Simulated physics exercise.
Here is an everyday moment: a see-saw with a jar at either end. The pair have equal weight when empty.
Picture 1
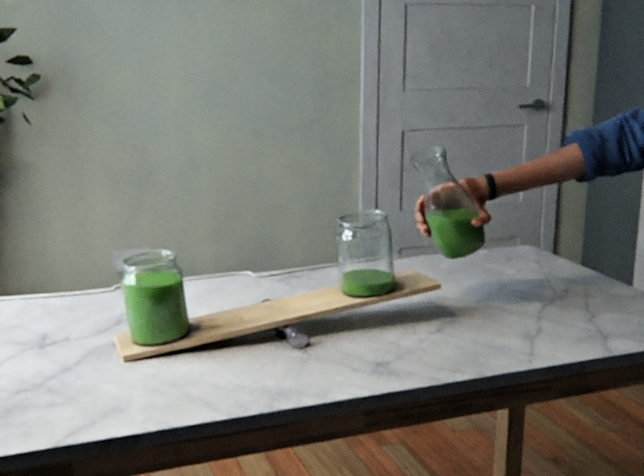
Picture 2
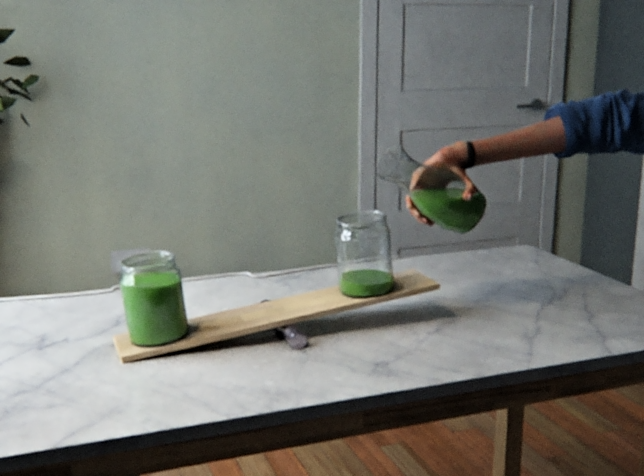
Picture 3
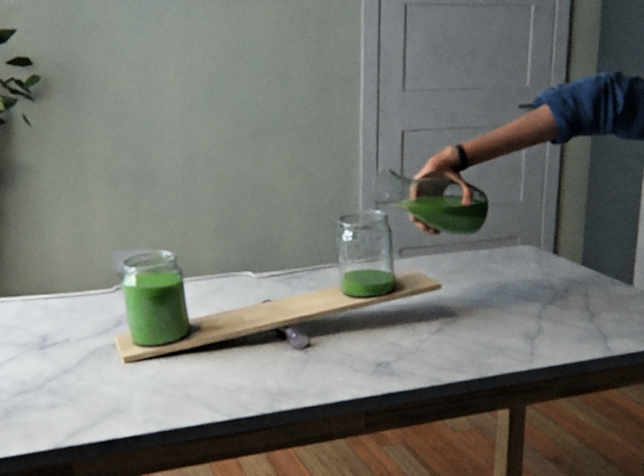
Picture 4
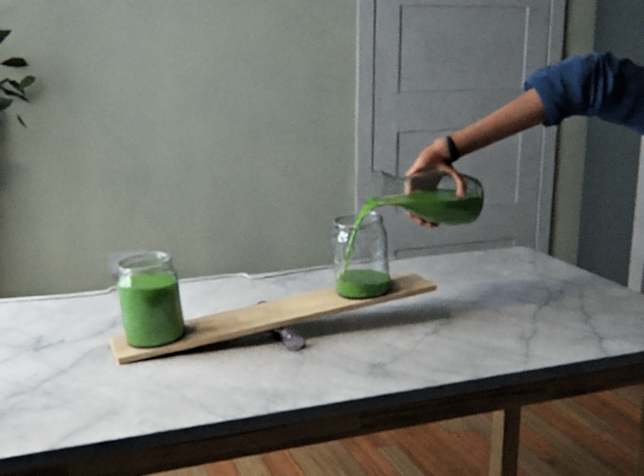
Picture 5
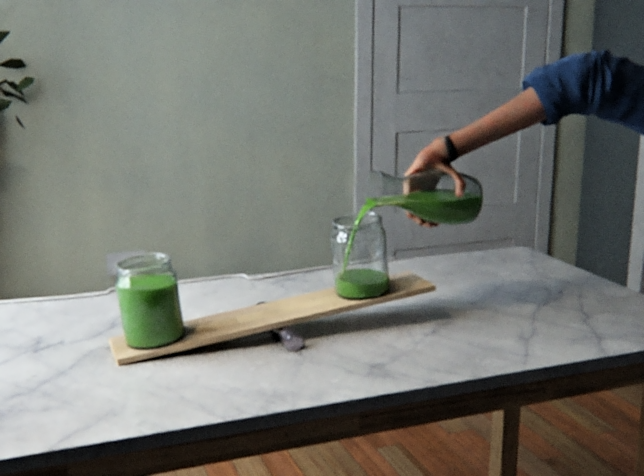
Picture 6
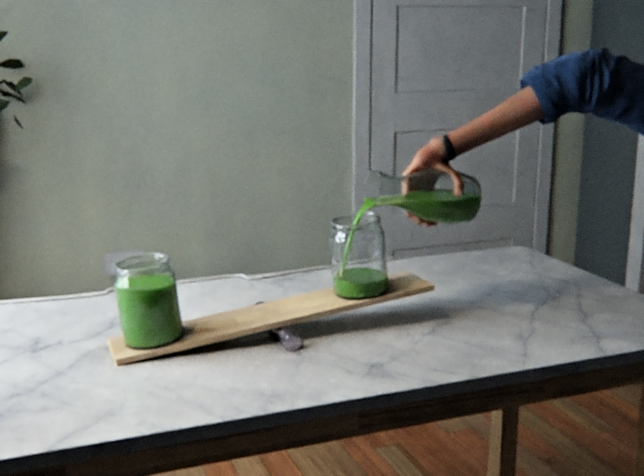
A hand tilts a carafe and pours green liquid into the raised right jar.
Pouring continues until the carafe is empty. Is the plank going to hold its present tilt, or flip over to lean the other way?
I expect it will stay put.
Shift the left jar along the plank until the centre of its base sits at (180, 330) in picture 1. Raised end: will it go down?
Result noted: Unchanged.
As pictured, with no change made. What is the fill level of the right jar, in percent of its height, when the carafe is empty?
It stands at around 60 per cent of the height.
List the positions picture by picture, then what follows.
The hand lifts the carafe; carafe (445, 199) tipped 25° with all of its load; right jar (365, 252) nearly empty, raised; left jar (155, 295) about three quarters full, on the low side, in the first frame.
The carafe is brought over; round bar (297, 339); right jar nearly empty, surface at (366, 277), in the second frame.
The carafe is brought over; carafe (428, 199) tipped 70° with all of its load; right jar (365, 252) nearly empty, in the third frame.
A stream runs into the right jar; round bar (294, 340); right jar nearly empty, surface at (363, 277); left jar about three quarters full, surface at (147, 281), in the fourth frame.
A stream runs into the right jar; carafe (422, 194) tipped 80° with nearly all of its load; right jar (360, 254) nearly empty, in the fifth frame.
A stream runs into the right jar; round bar (292, 341); right jar about a quarter full, surface at (361, 275); left jar about three quarters full, surface at (145, 282), in the sixth frame.
Soon after, the right jar is about a third full; the plank leans as before.
Later, the right jar is about half full; the plank leans as before.
In the end, the right jar is about two thirds full; the plank leans as before.
